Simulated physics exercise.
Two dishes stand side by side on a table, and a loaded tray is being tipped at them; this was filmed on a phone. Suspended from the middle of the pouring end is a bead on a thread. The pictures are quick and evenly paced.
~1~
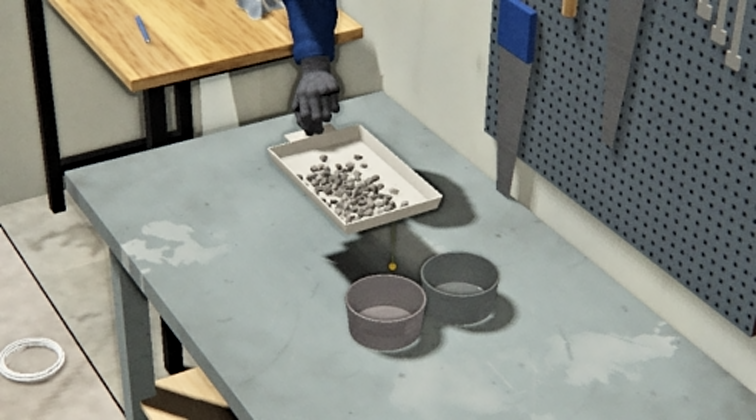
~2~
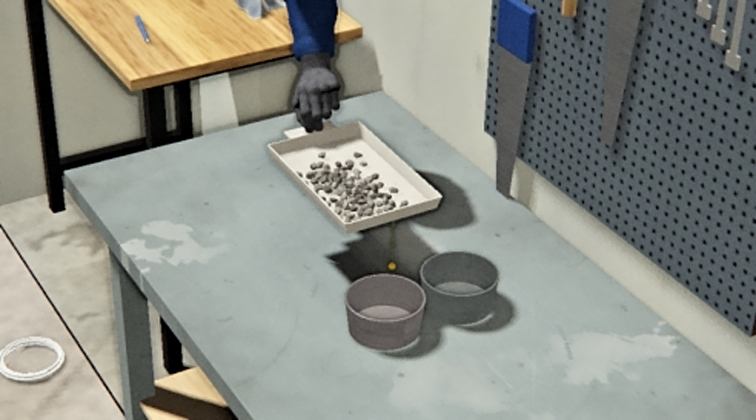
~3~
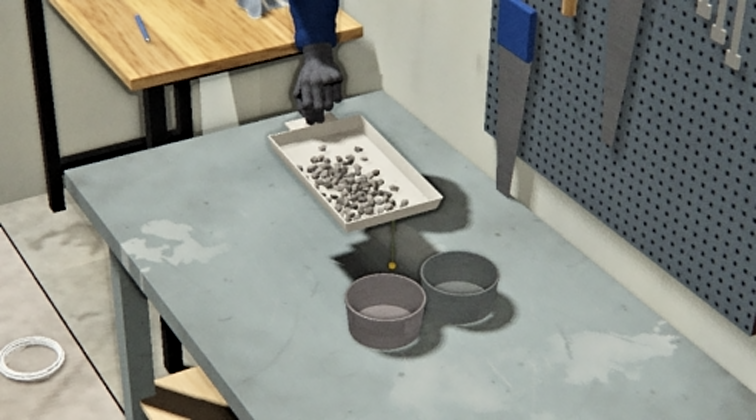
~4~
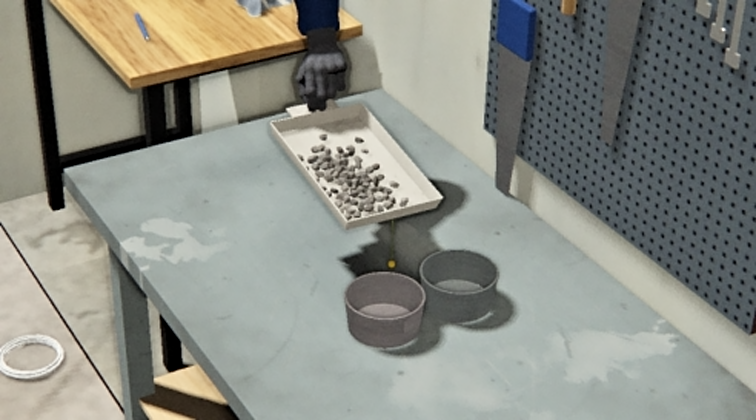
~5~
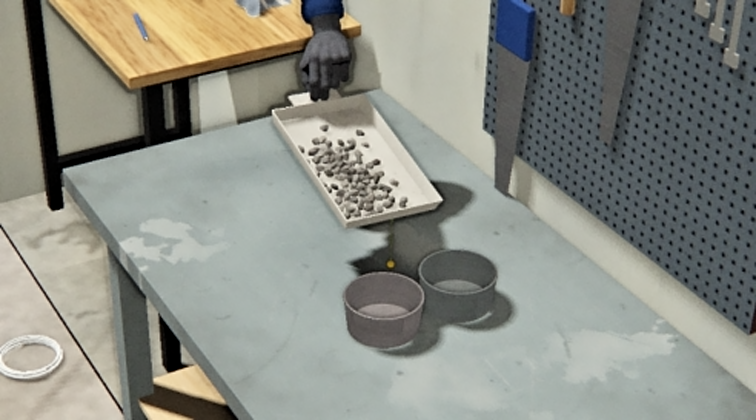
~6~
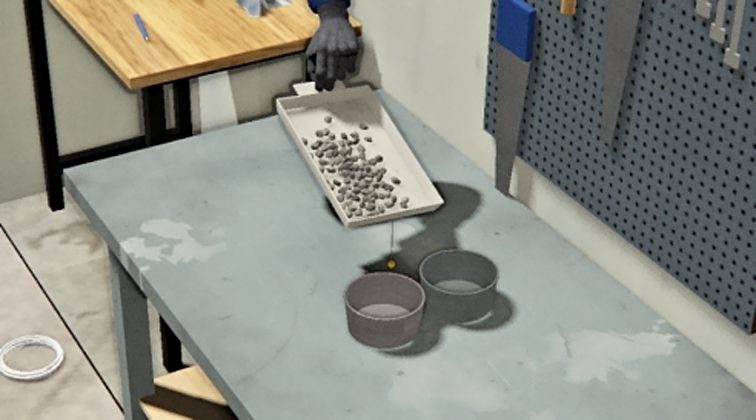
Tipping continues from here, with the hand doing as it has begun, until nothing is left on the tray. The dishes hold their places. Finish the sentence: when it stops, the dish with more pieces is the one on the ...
Right.
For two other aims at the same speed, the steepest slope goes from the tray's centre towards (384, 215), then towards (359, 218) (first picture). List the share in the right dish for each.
It comes to about 20 per cent the first time and about 0 per cent the second.
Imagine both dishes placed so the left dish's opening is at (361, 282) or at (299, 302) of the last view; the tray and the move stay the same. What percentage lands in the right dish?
It comes to near 60 per cent the first time and near 10 per cent the second time.
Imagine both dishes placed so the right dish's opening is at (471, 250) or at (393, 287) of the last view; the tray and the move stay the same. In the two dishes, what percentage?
You'd get 50 per cent first and 40 per cent second.
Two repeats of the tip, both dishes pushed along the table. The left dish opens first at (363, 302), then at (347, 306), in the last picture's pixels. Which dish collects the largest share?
Try 1: The dish at right. Try 2: The dish at right.
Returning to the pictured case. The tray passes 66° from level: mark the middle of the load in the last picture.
The load is centred around (405, 199).
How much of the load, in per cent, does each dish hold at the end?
For the left dish 20 per cent, for the right dish 70.
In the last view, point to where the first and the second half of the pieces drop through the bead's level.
Around (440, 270) first; around (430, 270) second.
Just after the last frame, tray tipped steeply; almost all on the tray; just a few in the air.
A moment on, tray tipped past a quarter turn; roughly a quarter on the tray; about a tenth in the left dish; roughly half in the right dish; about a tenth outside both; about a tenth in the air.
Further on, tray tipped past a quarter turn; roughly a quarter in the left dish; roughly two thirds in the right dish; about a tenth outside both.
When it is over, tray tipped past a quarter turn; roughly a quarter in the left dish; roughly two thirds in the right dish; about a tenth outside both.
